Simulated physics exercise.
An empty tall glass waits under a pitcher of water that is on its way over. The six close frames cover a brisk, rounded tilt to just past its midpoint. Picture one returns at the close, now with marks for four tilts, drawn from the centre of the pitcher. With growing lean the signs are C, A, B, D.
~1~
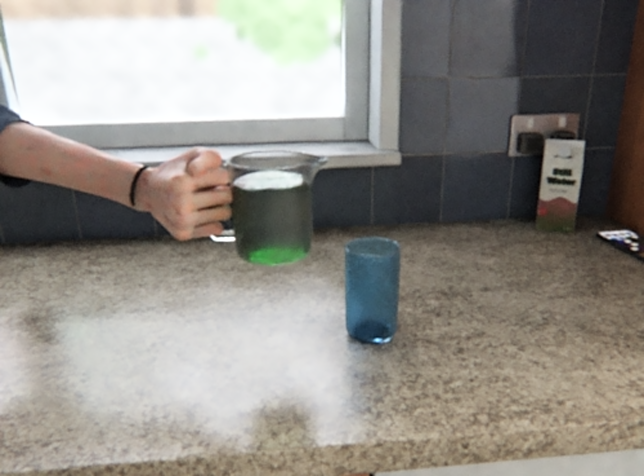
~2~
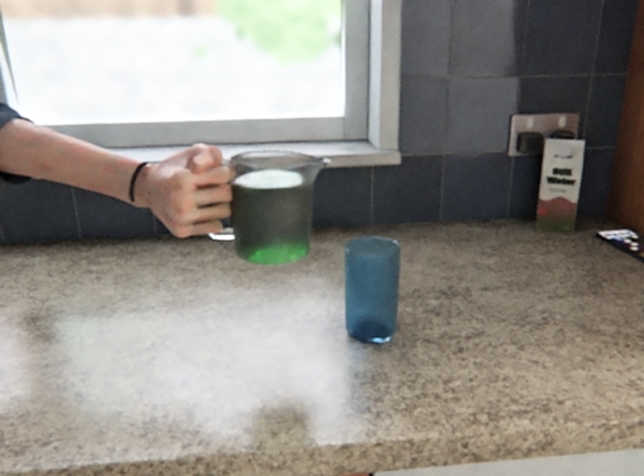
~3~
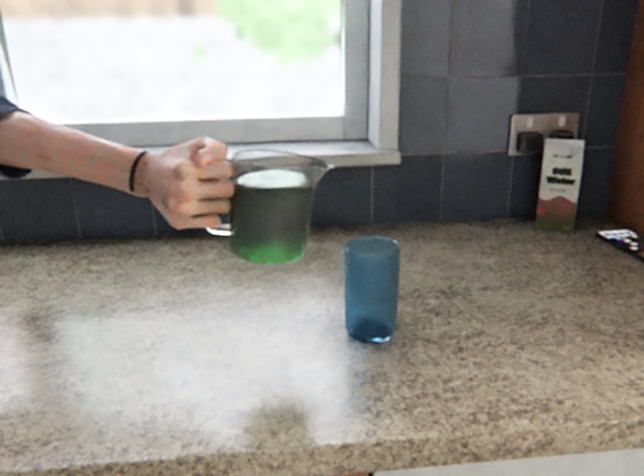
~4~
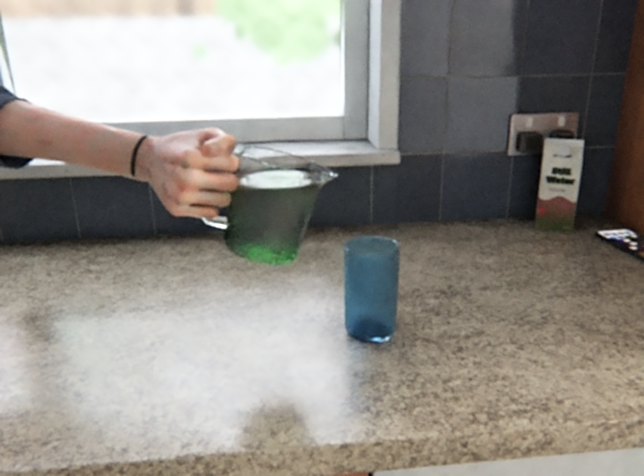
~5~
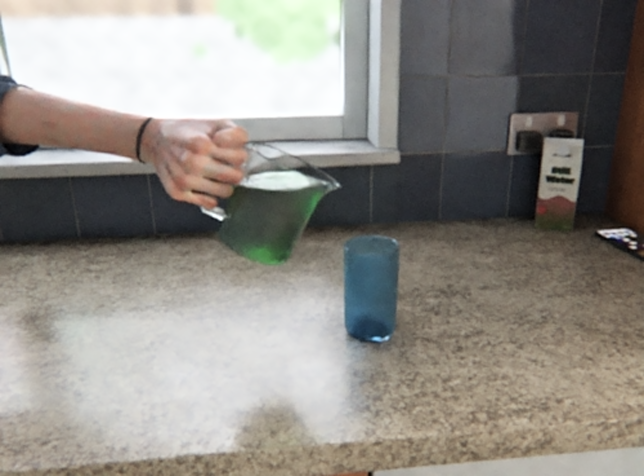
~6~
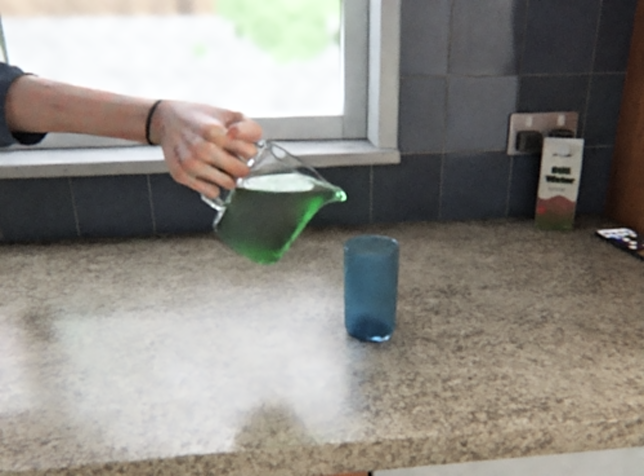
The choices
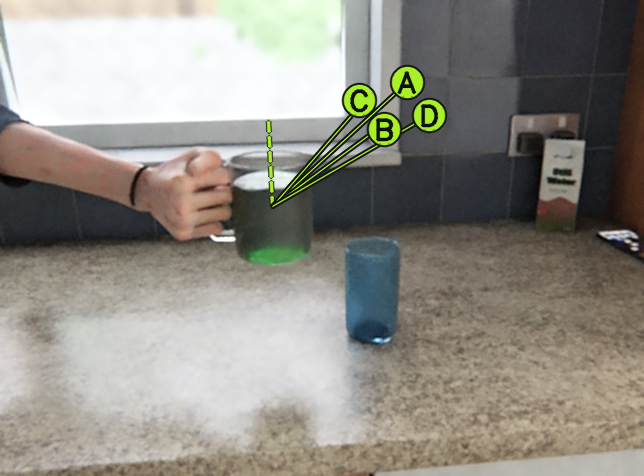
A hand holding a clear pitcher of green-tinted liquid above a kitchen counter gradually tilted it to the right, toward a tall blue glass, until the liquid reached the spout.
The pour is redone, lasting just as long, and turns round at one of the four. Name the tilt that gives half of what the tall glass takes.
The answer is mark B.
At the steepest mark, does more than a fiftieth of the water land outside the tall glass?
No, it does not.
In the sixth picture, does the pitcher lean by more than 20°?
Yes, it does.
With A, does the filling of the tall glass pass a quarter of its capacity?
Yes.
On the marked copy, A at (394, 93); B at (368, 136); C at (350, 116); D at (414, 124).
For mark A, the tall glass ends with about 34 % of what it can hold.
For mark B, the tall glass ends with about 48 % of what it can hold.
For mark C, the tall glass ends with about 22 % of what it can hold.
For mark D, the tall glass ends with about 64 % of what it can hold.
